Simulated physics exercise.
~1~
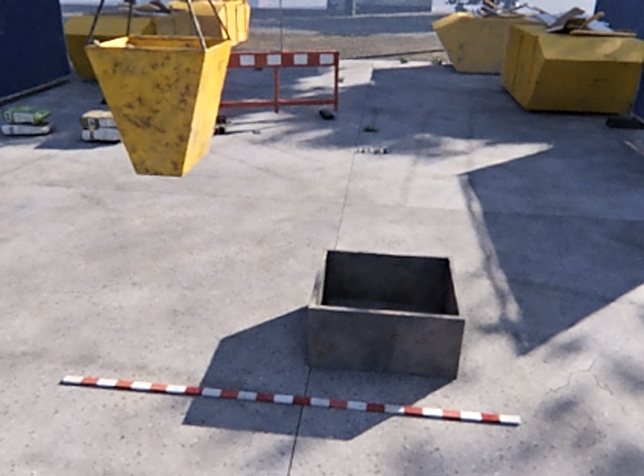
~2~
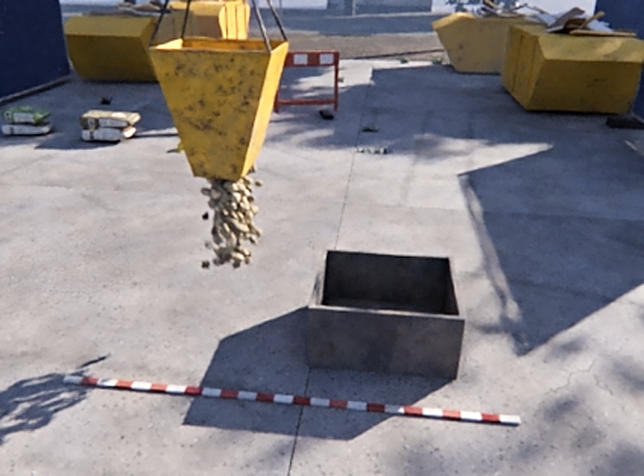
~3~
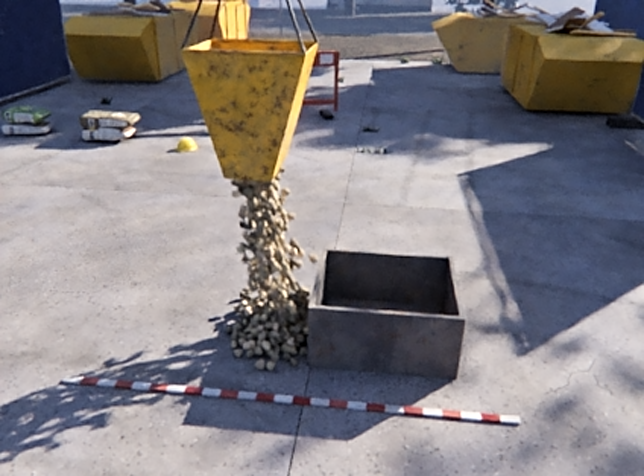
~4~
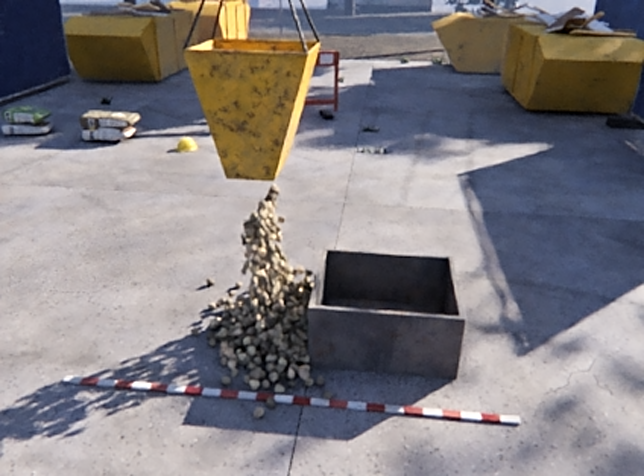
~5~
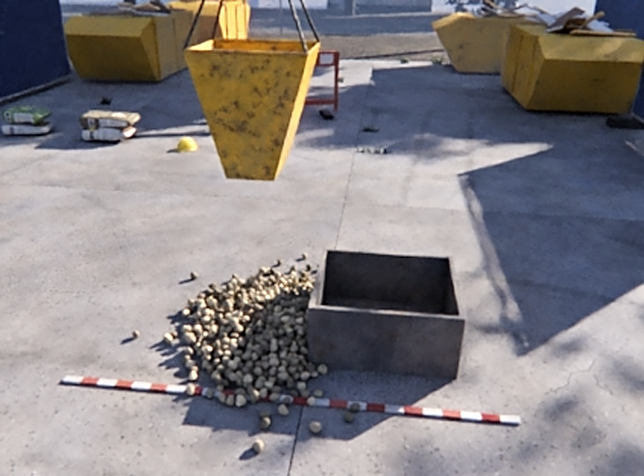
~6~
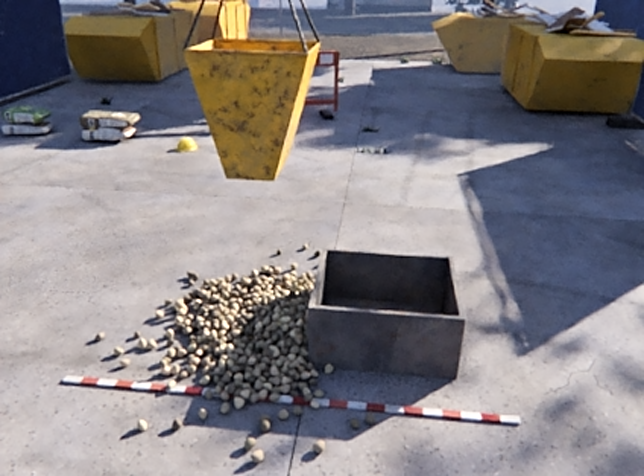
A yellow skip swings right, pouring rounded stones that pile up left of the empty bin.
